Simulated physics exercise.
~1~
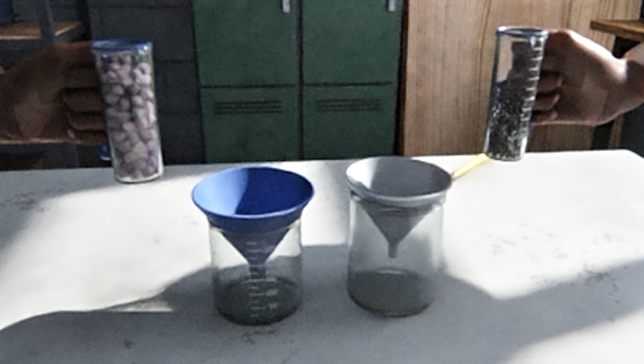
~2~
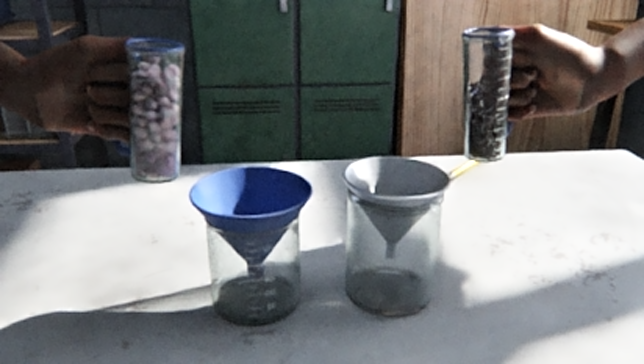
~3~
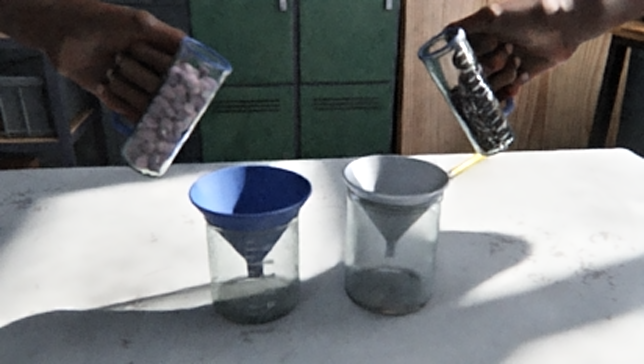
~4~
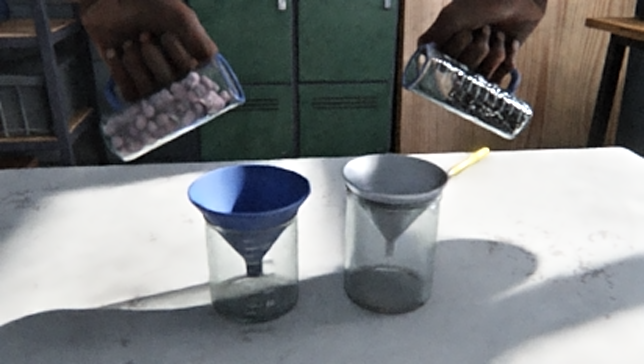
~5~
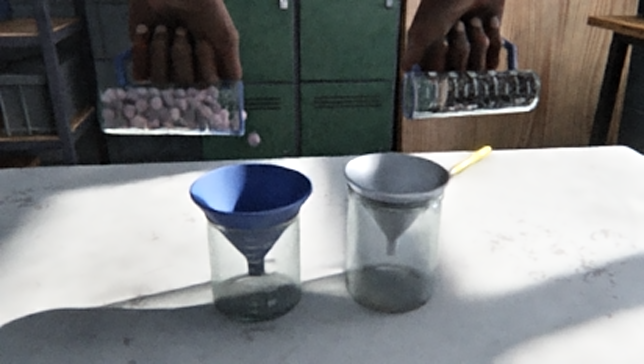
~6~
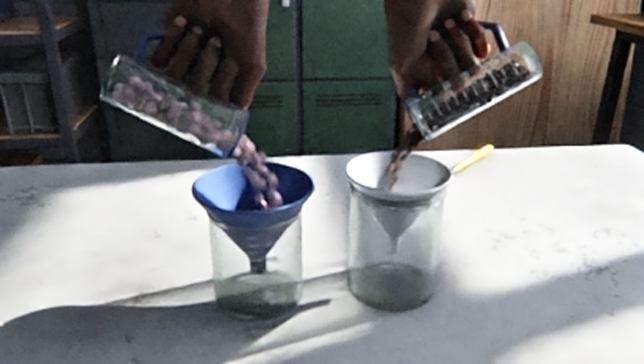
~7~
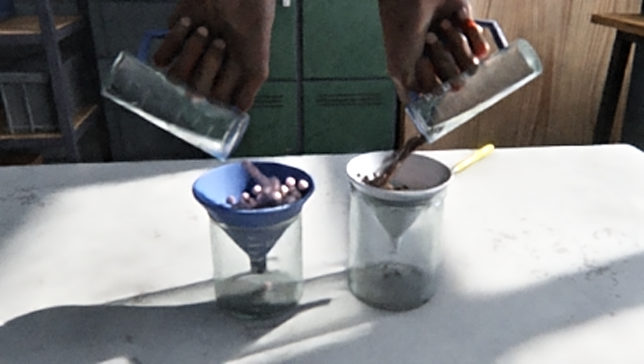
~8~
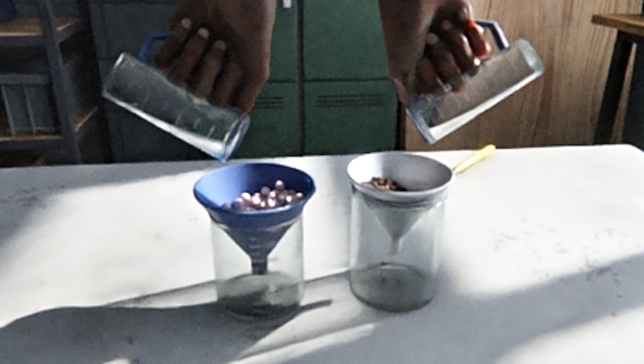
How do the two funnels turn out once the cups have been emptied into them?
Both funnels get blocked. The pale beads stay heaped in the blue one on the left, and the dark bits stay in the grey one on the right.
